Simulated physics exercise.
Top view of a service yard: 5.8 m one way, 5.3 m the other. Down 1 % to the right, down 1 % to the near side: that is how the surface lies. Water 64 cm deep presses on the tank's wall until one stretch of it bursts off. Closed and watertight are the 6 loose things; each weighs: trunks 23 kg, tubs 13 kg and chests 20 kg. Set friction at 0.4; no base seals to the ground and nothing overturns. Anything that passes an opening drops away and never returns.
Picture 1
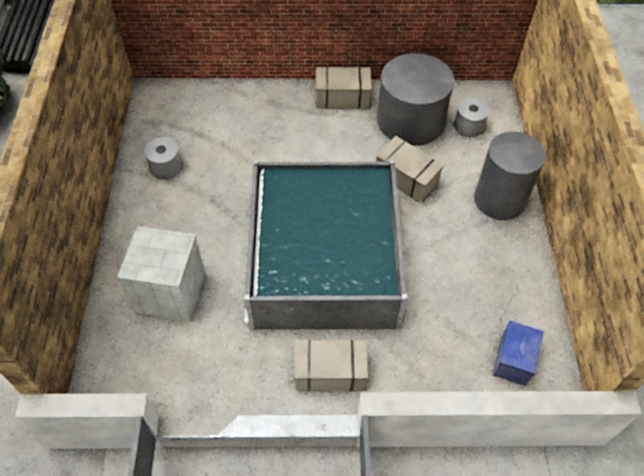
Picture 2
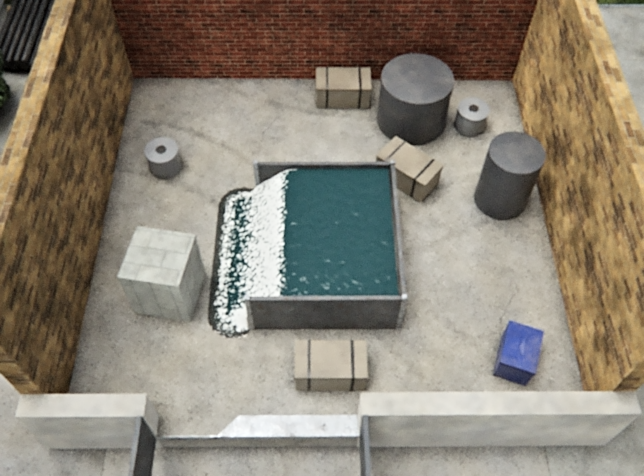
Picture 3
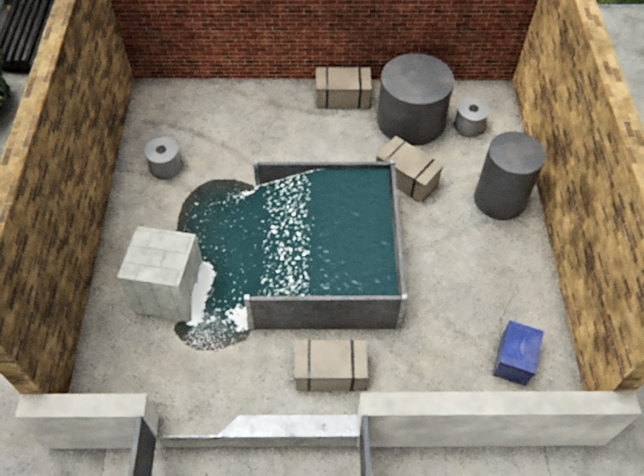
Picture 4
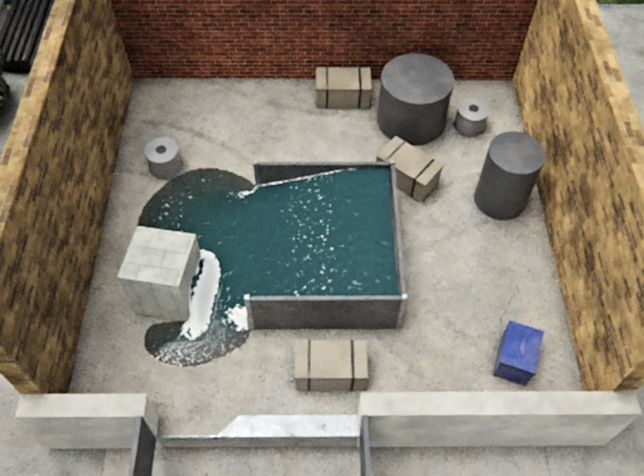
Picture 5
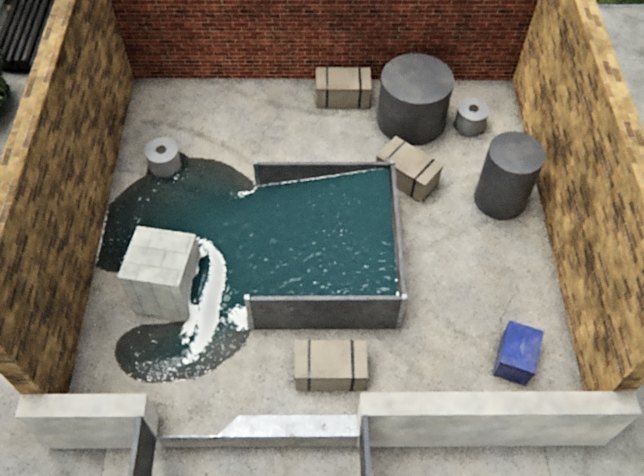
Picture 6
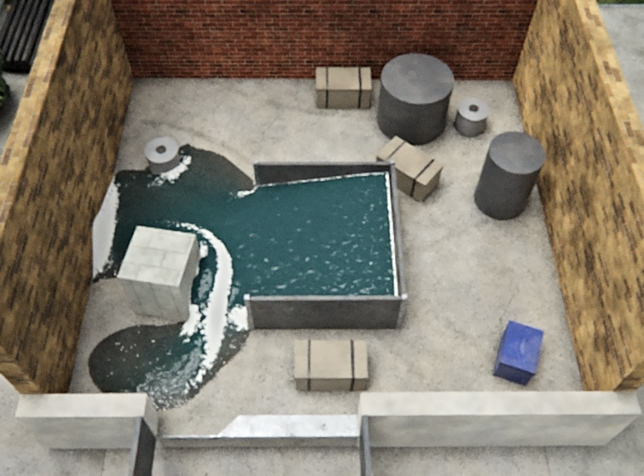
The clip opens on a walled yard where a square tank of teal water stands among crates, grey cylinders, a pale block and a blue box. Water pours out across the tank's left side in a foamy sheet, wraps around the block, then reaches the left wall, while the objects stay put.
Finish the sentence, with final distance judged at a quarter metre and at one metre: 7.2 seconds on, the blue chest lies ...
Close to where it started.
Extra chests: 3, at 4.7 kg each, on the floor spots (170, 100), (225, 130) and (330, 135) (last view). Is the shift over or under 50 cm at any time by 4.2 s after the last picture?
Taking them in the order given: Exceeds it, exceeds it and exceeds it.
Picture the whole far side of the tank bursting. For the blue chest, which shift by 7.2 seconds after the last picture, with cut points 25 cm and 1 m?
Had it gone that way, the blue chest would sit tight.
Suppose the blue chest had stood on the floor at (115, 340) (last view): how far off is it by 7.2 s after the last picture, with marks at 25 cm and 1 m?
From that spot, it is pushed far off.
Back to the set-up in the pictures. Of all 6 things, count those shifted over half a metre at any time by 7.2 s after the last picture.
By my tally, 2.
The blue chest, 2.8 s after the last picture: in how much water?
I'd say around 0 cm.
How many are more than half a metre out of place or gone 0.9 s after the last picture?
Tally at that time: 1.
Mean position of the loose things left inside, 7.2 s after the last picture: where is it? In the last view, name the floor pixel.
It works out to somewhere near (426, 219) on the floor.
Then, 0.9 s after the last picture the blue chest is near (522, 346), 0.0 m from its start, aground; 0 of 6 are out; 0 afloat.
Then, 2.8 s after the last picture the blue chest is near (522, 346), 0.0 m from its start, aground; 0 of 6 are out; 0 afloat.
Then, 4.8 s after the last picture the blue chest is near (522, 346), 0.0 m from its start, aground; 0 of 6 are out; 2 afloat.
Then, 7.2 s after the last picture the blue chest is near (522, 346), 0.0 m from its start, aground; 0 of 6 are out; 1 afloat.
